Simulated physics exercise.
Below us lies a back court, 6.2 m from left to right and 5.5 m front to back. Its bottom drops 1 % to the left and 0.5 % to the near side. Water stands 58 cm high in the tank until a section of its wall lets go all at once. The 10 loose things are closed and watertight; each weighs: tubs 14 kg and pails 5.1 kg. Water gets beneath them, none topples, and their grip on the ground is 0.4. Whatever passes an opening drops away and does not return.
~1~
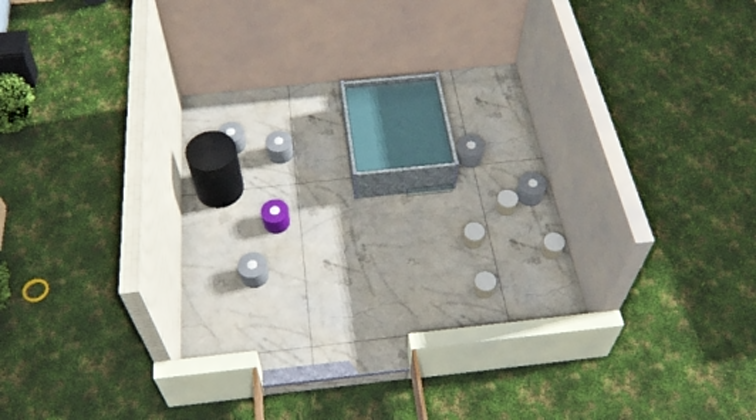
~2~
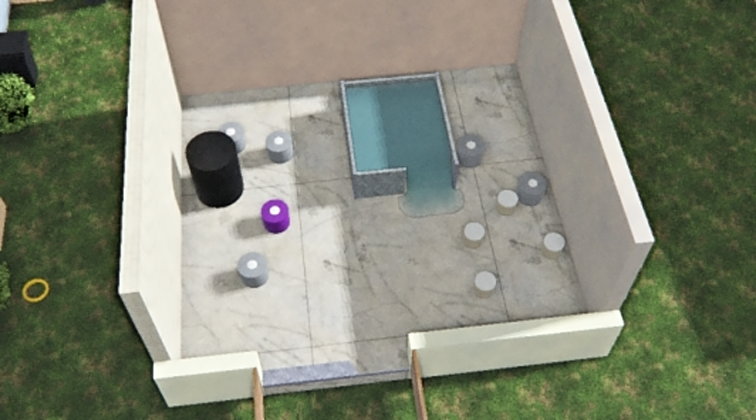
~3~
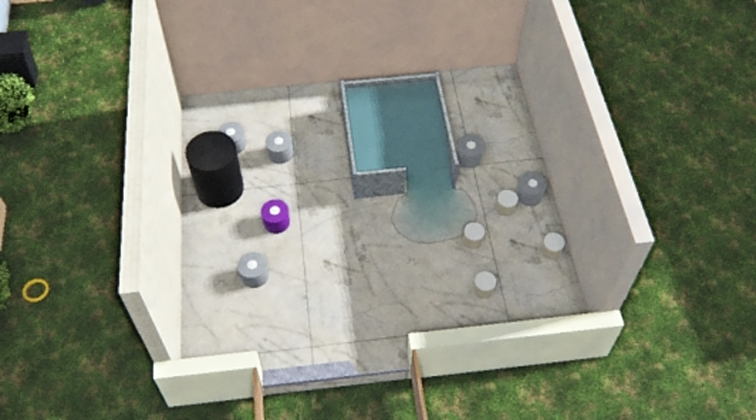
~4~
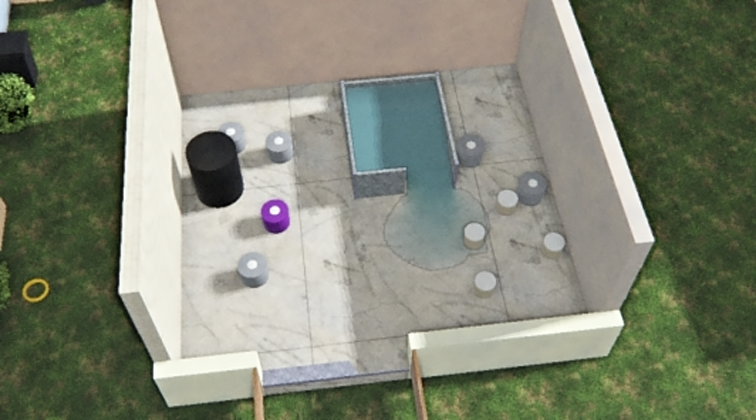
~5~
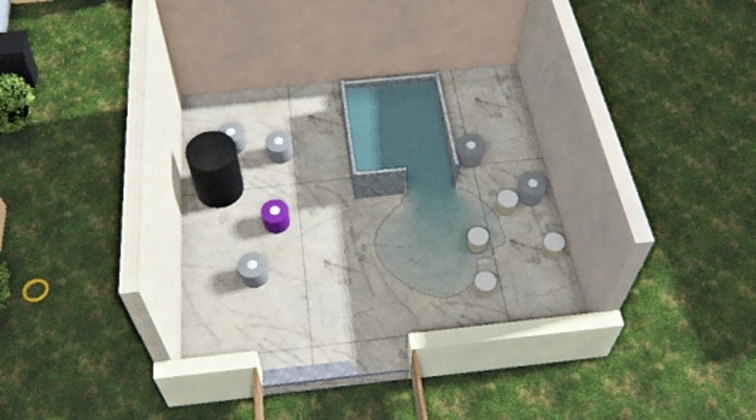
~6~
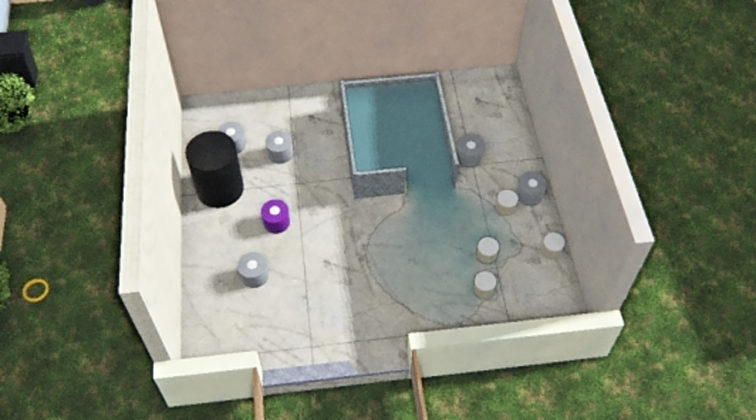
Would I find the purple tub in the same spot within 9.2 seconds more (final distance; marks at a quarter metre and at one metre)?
Purple tub stays put.
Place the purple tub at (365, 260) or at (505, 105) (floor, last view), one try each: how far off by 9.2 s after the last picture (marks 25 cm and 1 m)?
In that order: It stays put; it barely shifts.
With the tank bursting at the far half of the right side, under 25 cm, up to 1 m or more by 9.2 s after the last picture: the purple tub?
In that case the purple tub barely shifts.
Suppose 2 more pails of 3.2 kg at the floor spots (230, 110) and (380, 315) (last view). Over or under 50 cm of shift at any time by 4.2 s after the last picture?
In that order: Under, past it.
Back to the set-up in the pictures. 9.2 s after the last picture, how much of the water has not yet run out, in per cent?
About 76 per cent.
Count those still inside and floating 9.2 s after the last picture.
2 of them.
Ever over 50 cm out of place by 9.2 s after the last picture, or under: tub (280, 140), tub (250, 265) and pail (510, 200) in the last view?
In that order: Short of it, under, past it.
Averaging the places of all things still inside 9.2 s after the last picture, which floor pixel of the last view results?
Near (408, 186).
Then, 1.2 s after the last picture the purple tub is near (275, 211), 0.0 m from its start, aground; 0 of 10 are out; 3 afloat.
Then, 3.8 s after the last picture the purple tub is near (275, 211), 0.0 m from its start, aground; 0 of 10 are out; 3 afloat.
Then, 6.2 s after the last picture the purple tub is near (275, 211), 0.0 m from its start, aground; 0 of 10 are out; 3 afloat.
Then, 9.2 s after the last picture the purple tub is near (275, 211), 0.0 m from its start, aground; 0 of 10 are out; 2 afloat.
